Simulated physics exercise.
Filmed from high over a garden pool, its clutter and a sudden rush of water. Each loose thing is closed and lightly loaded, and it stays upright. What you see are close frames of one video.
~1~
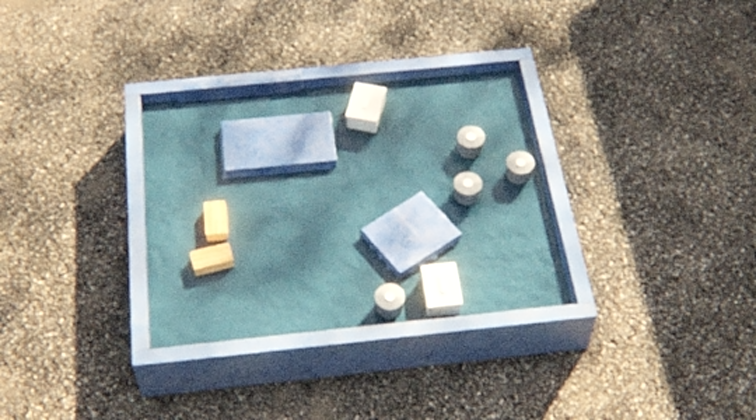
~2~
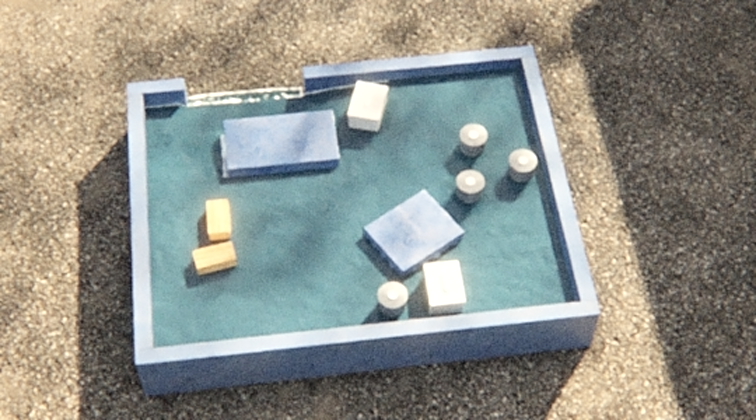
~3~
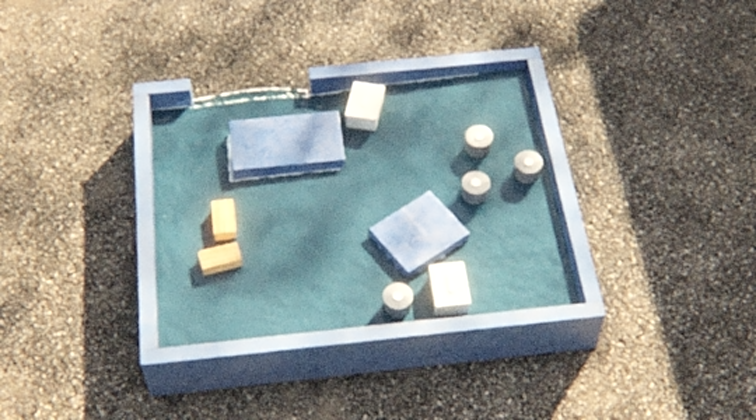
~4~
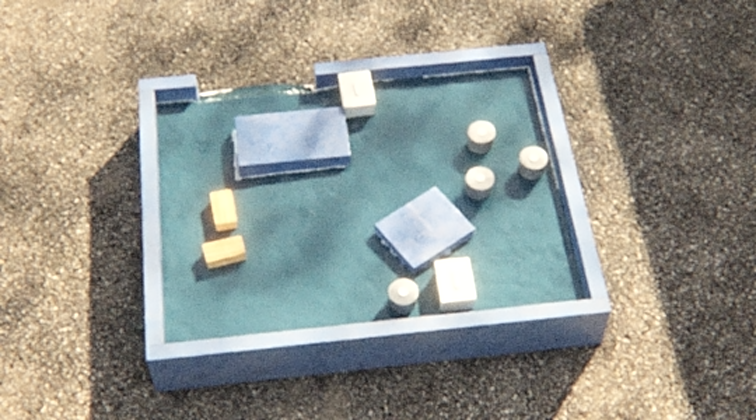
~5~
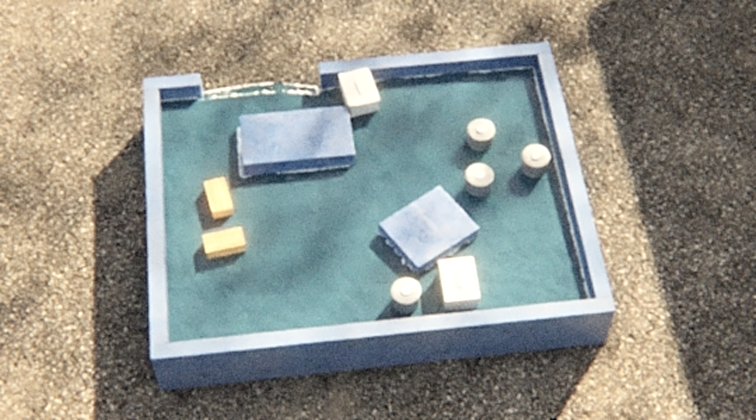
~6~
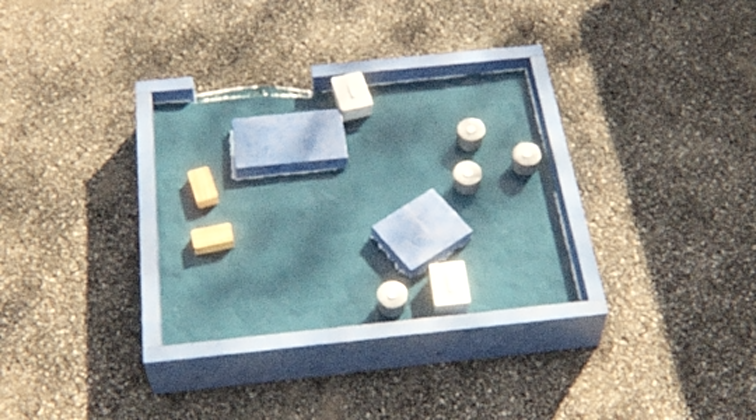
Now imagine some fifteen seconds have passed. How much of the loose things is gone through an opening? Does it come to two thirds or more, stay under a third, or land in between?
I expect the portion to fall short of a third.
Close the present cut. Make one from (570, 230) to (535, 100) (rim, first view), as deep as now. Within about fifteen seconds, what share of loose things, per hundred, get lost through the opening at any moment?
About 80 %.
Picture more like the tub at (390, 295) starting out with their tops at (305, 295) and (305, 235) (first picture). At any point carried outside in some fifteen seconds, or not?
Copy one still there, copy two taken away.
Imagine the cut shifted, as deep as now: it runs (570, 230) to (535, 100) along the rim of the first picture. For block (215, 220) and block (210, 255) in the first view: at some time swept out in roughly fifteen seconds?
Taking them in order, the first one never leaves while the second one never leaves.
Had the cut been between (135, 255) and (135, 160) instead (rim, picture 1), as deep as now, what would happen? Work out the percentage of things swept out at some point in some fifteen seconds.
Around 20 in a hundred.
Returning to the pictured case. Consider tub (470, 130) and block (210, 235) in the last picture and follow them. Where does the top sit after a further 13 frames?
Roughly (427, 126) and roughly (203, 117).
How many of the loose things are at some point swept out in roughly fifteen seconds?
The figure is 2.
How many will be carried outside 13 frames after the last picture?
The number is 1.
A moment on, 0 of 8 are out; 8 afloat.
Next, 1 of 8 are out; 7 afloat.
Later, 2 of 8 are out; 6 afloat.
In the end, 2 of 8 are out; 6 afloat.
